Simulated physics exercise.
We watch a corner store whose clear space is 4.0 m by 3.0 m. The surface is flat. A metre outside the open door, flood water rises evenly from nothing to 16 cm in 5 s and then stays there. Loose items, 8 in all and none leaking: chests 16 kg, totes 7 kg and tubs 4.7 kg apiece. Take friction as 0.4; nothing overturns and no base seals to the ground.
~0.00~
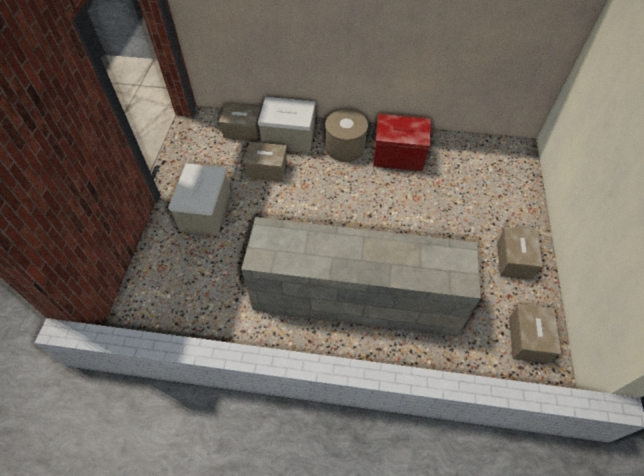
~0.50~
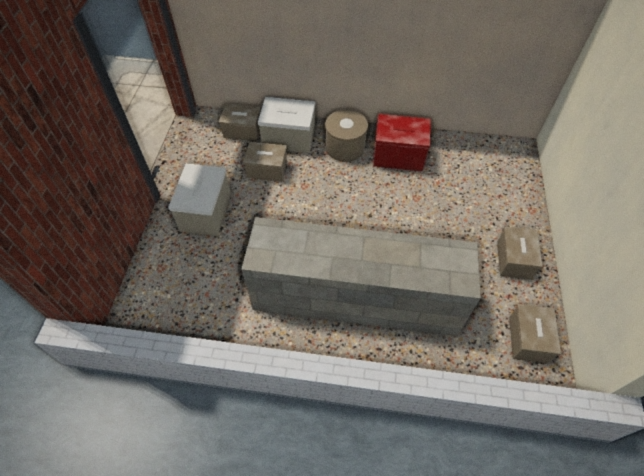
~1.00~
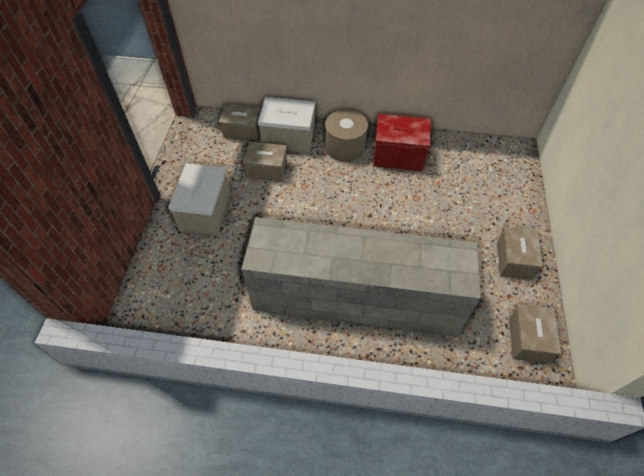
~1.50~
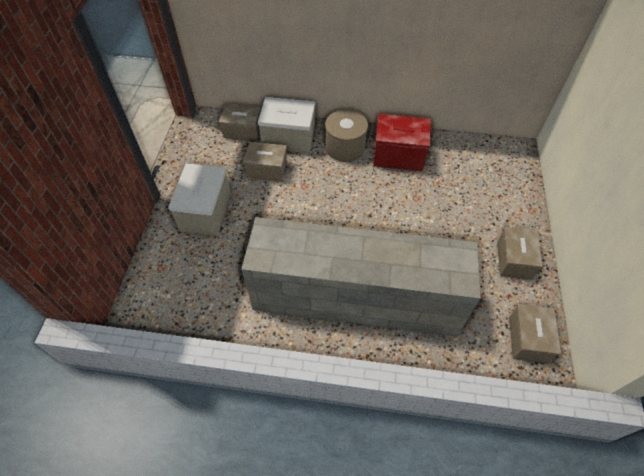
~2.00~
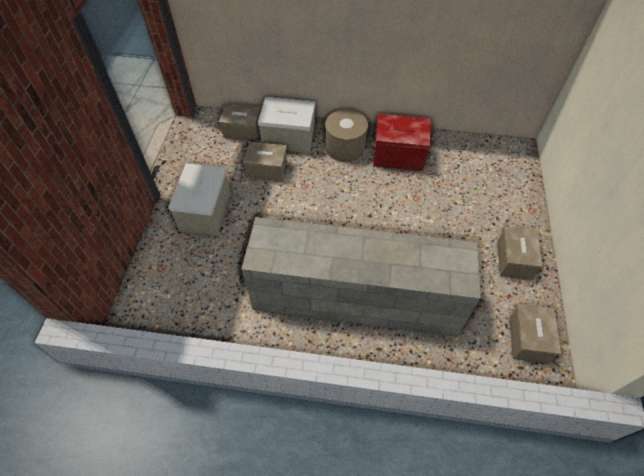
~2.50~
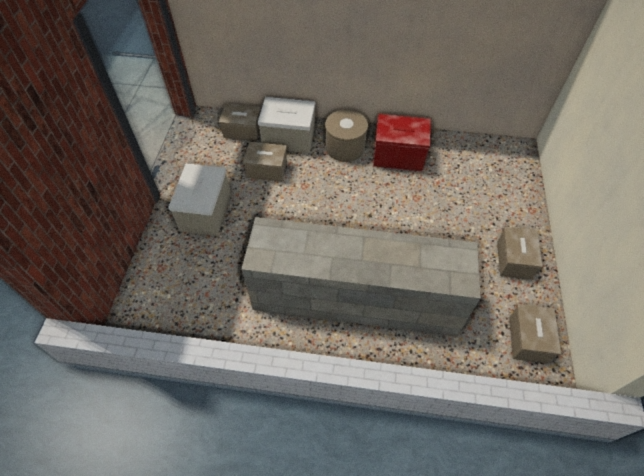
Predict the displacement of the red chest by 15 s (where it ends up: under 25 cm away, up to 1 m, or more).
Red chest travels far.
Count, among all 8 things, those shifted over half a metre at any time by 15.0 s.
I count 7.
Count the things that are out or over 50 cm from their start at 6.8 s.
1 of them.
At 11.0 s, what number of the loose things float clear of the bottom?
At that moment 6.
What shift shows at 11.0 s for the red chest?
Roughly 40 cm by then.
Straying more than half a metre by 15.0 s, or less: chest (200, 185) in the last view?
It is under.
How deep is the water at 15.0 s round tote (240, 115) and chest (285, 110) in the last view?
Roughly 13 and 13 cm.
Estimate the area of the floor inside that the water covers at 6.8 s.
About 8.0 m2.
After 3.5 s the red chest is near (404, 129), 0.0 m from its start, aground; 0 afloat.
After 6.8 s the red chest is near (411, 129), 0.1 m from its start, aground; 2 afloat.
After 11.0 s the red chest is near (443, 131), 0.4 m from its start, afloat; 6 afloat.
After 15.0 s the red chest is near (508, 232), 1.5 m from its start, afloat; 8 afloat.
